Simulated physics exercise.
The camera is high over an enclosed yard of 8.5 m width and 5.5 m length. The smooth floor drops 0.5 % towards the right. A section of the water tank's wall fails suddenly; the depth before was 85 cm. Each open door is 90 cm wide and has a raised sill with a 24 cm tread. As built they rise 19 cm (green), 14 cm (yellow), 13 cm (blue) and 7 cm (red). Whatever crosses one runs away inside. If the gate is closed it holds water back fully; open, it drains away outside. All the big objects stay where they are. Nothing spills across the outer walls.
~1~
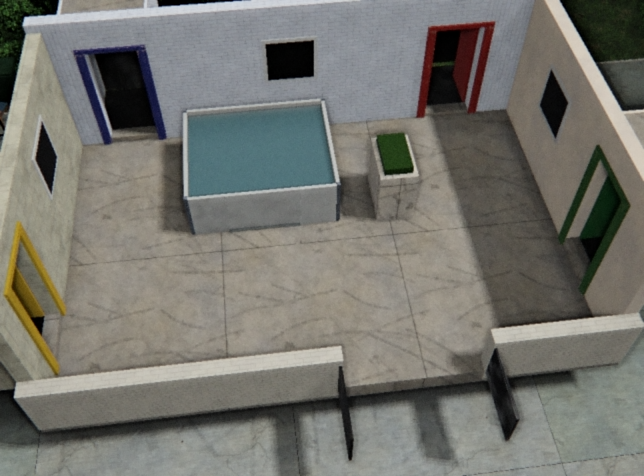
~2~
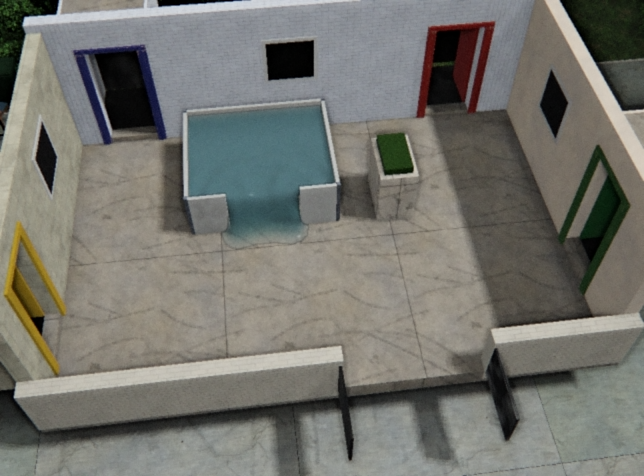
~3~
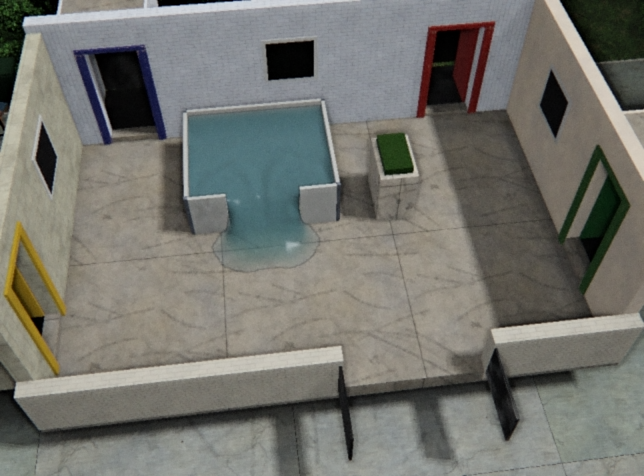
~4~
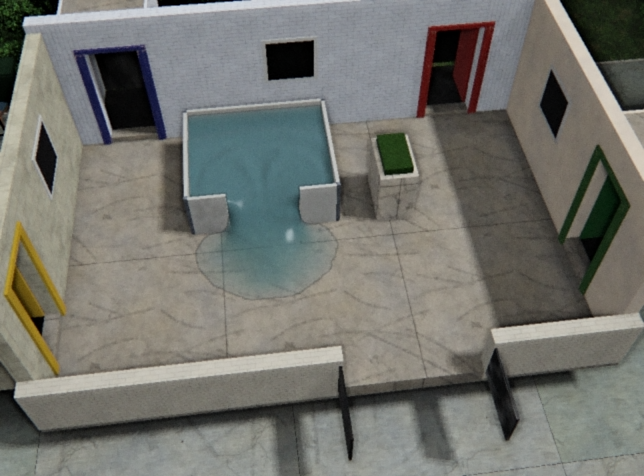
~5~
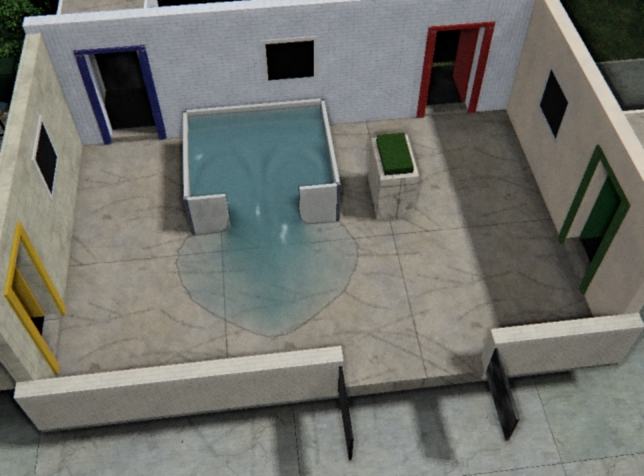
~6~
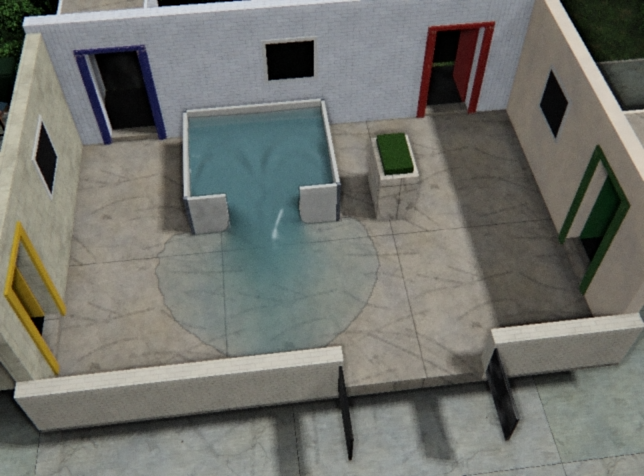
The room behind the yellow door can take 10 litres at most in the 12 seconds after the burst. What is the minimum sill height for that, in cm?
It would have to be roughly 25 cm high.
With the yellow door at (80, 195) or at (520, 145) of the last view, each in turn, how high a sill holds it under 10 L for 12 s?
About 13.0 and 7.5 cm.
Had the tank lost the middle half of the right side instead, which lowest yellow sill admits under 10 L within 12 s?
Then roughly 8.0 cm.
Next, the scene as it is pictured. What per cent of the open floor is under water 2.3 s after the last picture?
Near 40 per cent is wet.
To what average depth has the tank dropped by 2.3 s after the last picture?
Roughly 39 cm on average.
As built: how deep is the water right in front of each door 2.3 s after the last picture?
In cm: Green 0, yellow 26, blue 0, red 0.
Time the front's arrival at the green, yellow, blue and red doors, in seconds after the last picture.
Arrival: Green 3.0 s, yellow 1.3 s, blue 3.4 s, red 6.5 s.
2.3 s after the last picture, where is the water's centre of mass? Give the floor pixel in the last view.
At about (249, 250).
Then, 0.7 s after the last picture water covers 30 % of the floor, deepest (48 cm) near (269, 232); it has not reached the yellow door.
Then, 2.3 s after the last picture water covers 40 % of the floor, deepest (38 cm) near (53, 405); 26 cm at the yellow door, 18 litres in over its 14 cm sill.
Then, 11.3 s after the last picture water covers 95 % of the floor, deepest (12 cm) near (186, 159); 6 cm at the yellow door, 102 litres in over its 14 cm sill.
At the yellow door as built, the water peaked near 26 cm, 2.3 s after the last picture.
Run again over the same 12 s with other heights there, 22 litres in over 21.5 cm, 2 litres over 29.5 cm. The limit of 10 litres is kept from about 25 cm up.
